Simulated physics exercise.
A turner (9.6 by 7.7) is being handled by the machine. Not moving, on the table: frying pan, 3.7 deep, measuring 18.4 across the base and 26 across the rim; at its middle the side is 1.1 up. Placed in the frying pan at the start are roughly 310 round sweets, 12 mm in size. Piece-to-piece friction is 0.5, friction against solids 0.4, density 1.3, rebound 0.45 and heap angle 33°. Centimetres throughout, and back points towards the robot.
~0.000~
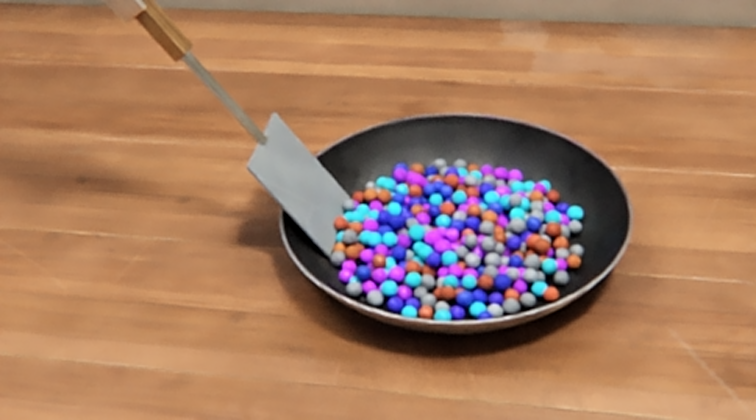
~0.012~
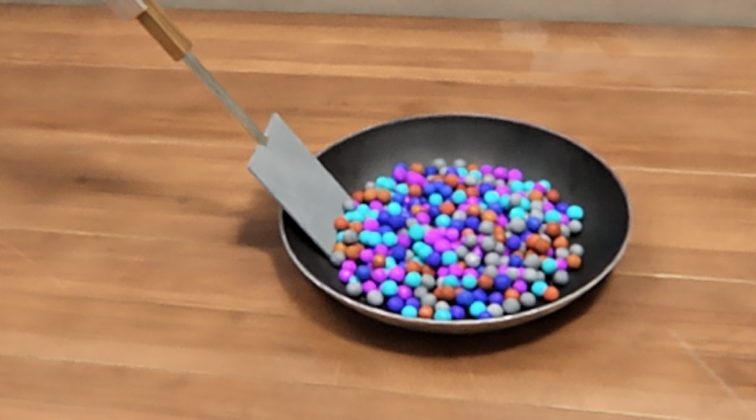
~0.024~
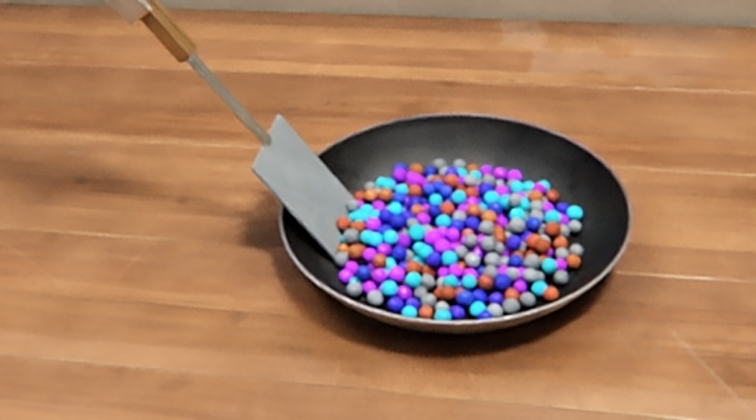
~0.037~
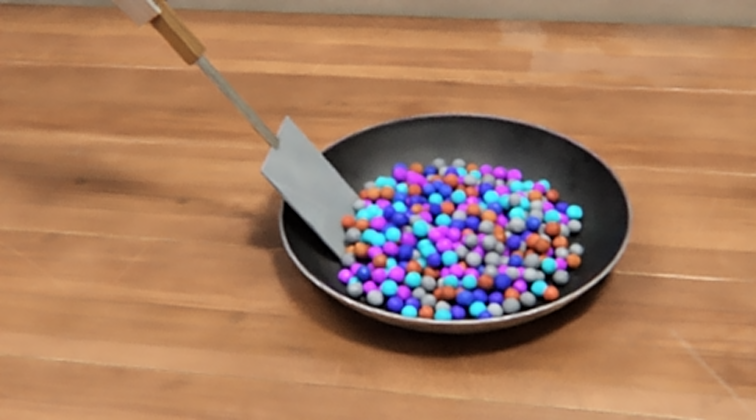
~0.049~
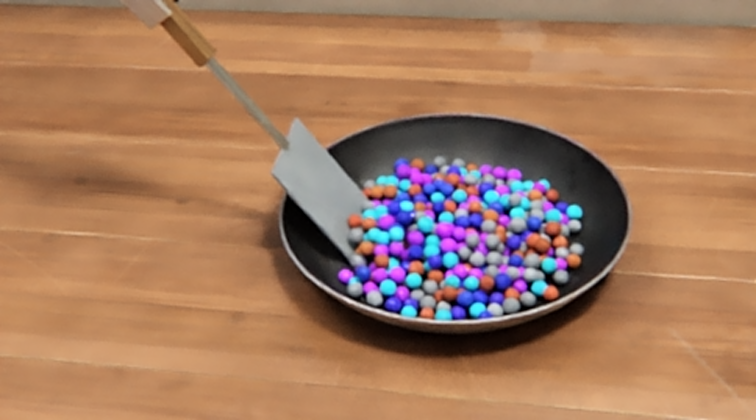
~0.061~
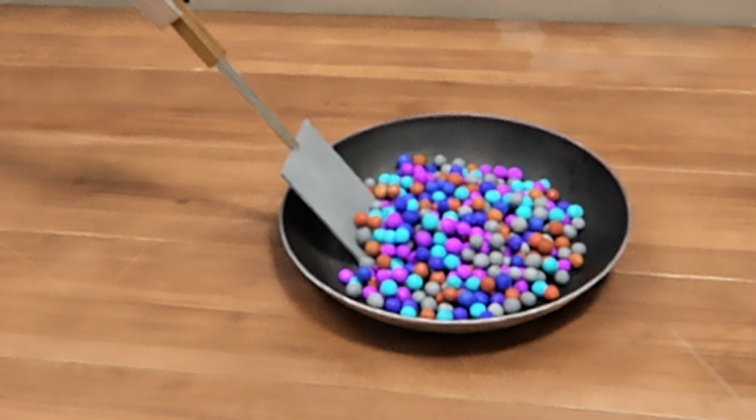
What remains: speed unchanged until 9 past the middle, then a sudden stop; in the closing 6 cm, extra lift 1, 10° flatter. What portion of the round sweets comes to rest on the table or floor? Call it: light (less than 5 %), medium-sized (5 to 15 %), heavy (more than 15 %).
It comes out medium-sized.
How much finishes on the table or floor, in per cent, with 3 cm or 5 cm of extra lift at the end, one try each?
I'd put it near 10 in a hundred, then near 5 in a hundred.
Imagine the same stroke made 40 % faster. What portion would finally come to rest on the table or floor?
I'd say close to 20 per cent.
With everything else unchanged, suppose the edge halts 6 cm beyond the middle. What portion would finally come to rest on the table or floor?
Then the share is near 0 in a hundred.
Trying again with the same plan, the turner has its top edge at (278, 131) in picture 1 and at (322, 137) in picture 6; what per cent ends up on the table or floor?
Roughly 20 percent ends up there.
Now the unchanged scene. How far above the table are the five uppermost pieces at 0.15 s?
4 cm.
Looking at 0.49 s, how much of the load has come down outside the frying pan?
About 6 per cent.
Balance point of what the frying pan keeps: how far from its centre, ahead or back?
Ahead, by about 4.5 cm.
After 0.15 s, sloping 55°, highest piece 4 above the table; 307 in the frying pan.
After 0.24 s, sloping 52°, highest piece 5 above the table; 307 in the frying pan.
After 0.49 s, sloping 45°, highest piece 5 above the table; 286 in the frying pan, 20 on the table or floor, 1 on the blade or in flight.
After 1.54 s, sloping 45°, highest piece 5 above the table; 284 in the frying pan, 23 on the table or floor.
At rest, 284 in the frying pan, 23 on the table or floor. That is 7 % on the table or floor.
